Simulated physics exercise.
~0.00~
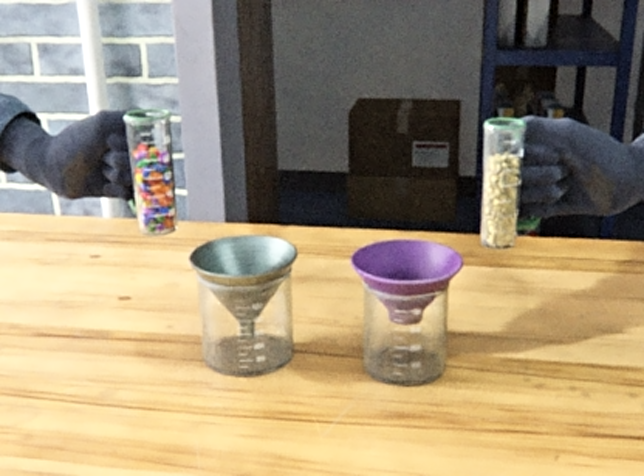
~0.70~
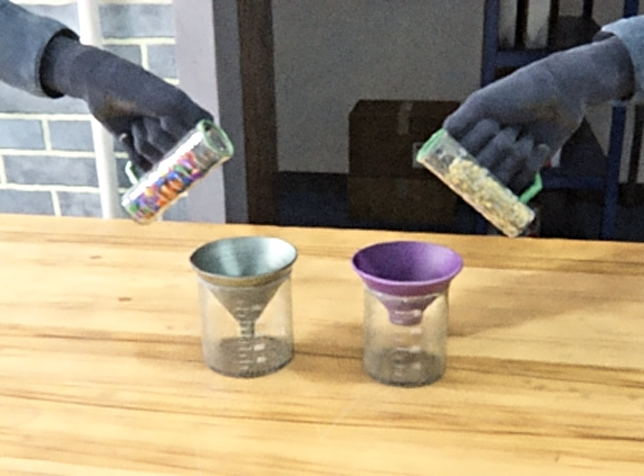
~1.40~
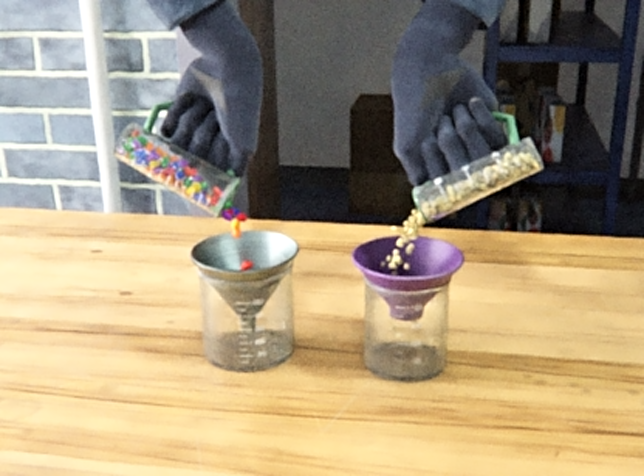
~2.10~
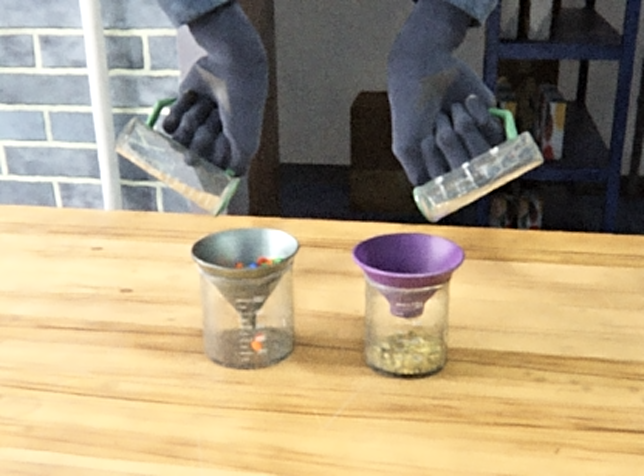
On a wooden table, two gloved hands tipped colorful beads into a gray funnel on the left and pale pieces into a purple one on the right; the beads mostly stuck in their funnel, while the pale ones all dropped into the jar.
